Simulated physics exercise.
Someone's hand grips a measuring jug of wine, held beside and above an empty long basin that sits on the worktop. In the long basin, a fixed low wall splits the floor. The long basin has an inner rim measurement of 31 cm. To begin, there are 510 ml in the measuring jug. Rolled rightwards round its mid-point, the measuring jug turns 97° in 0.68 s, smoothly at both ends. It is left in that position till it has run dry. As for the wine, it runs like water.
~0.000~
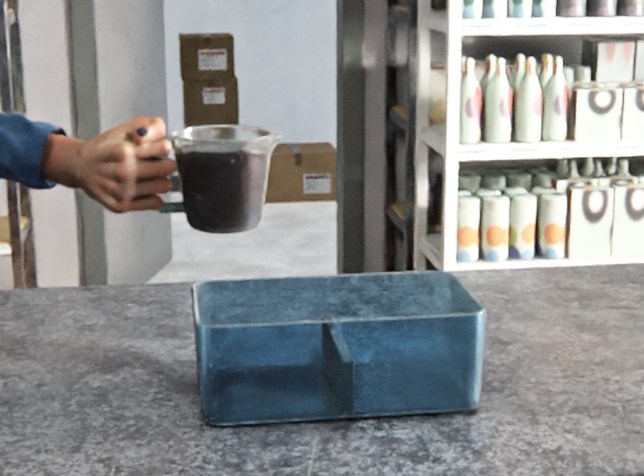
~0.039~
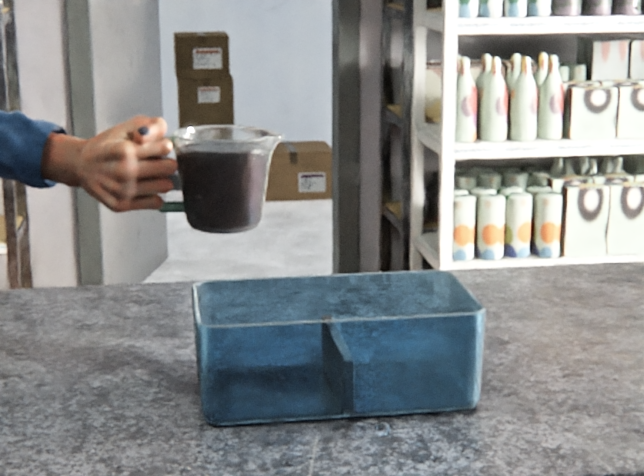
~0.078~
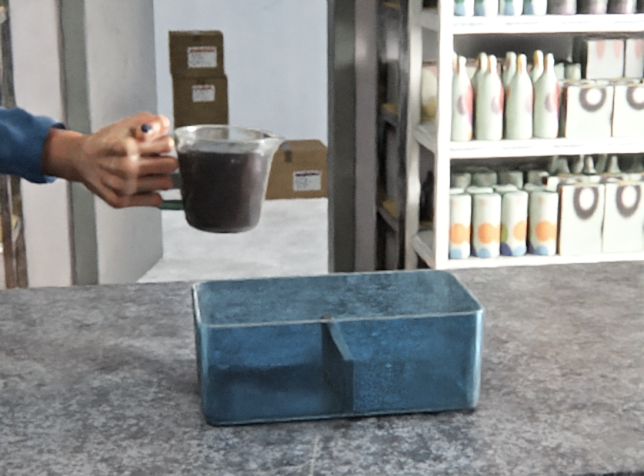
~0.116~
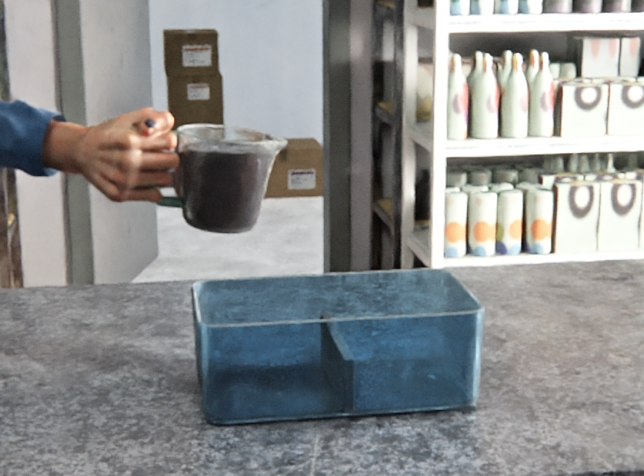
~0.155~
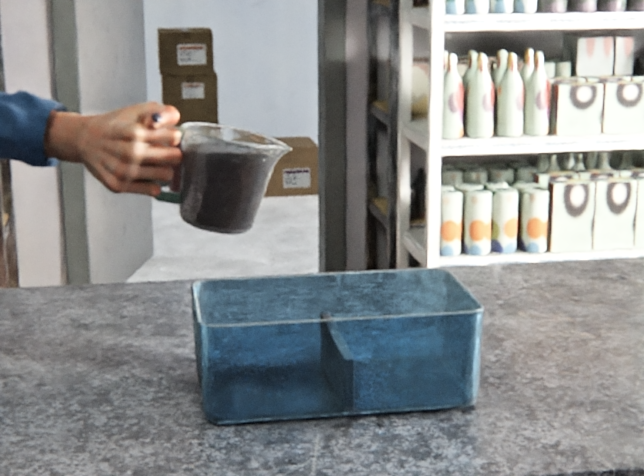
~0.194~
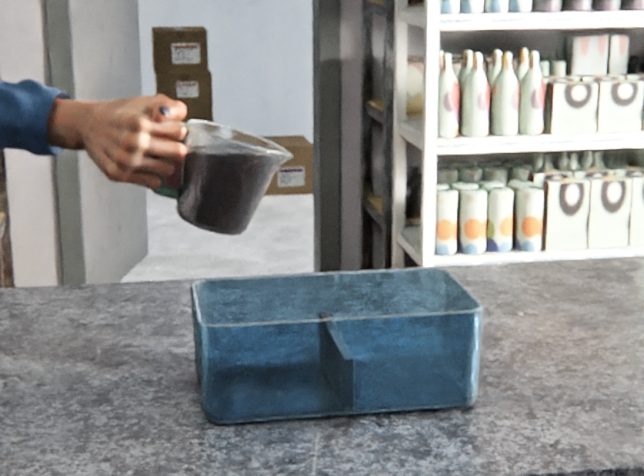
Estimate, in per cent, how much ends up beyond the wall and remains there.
Roughly 47 % ends up beyond the wall.
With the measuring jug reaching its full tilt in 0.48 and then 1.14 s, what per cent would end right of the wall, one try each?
Some 40 and 60 per cent, in that order.
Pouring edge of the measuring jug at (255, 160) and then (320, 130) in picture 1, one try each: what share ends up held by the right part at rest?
5 and 95 %.
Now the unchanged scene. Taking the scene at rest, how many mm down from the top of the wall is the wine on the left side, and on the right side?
Left side: Around 50 mm. Right side: Around 52 mm.
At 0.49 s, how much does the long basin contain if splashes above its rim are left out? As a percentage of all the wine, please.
About 10 per cent.
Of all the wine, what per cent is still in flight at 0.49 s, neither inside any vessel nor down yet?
Around 28 percent.
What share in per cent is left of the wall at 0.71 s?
26 %.
Then, 0.49 s in, the tilt is 79° and 62 per cent is still to pour, 1 is left of the wall and 9 right of it.
Then, 0.71 s in, the tilt is 97° and 15 per cent is still to pour, 26 is left of the wall and 42 right of it.
Then, 0.93 s in, the tilt is 97° and 2 per cent is still to pour, 47 is left of the wall and 47 right of it.
Then, 1.18 s in, the tilt is 97° and 0 per cent is still to pour, 52 is left of the wall and 47 right of it.
Finally, 52 per cent lies left of the wall, 47 right of it and 1 outside.
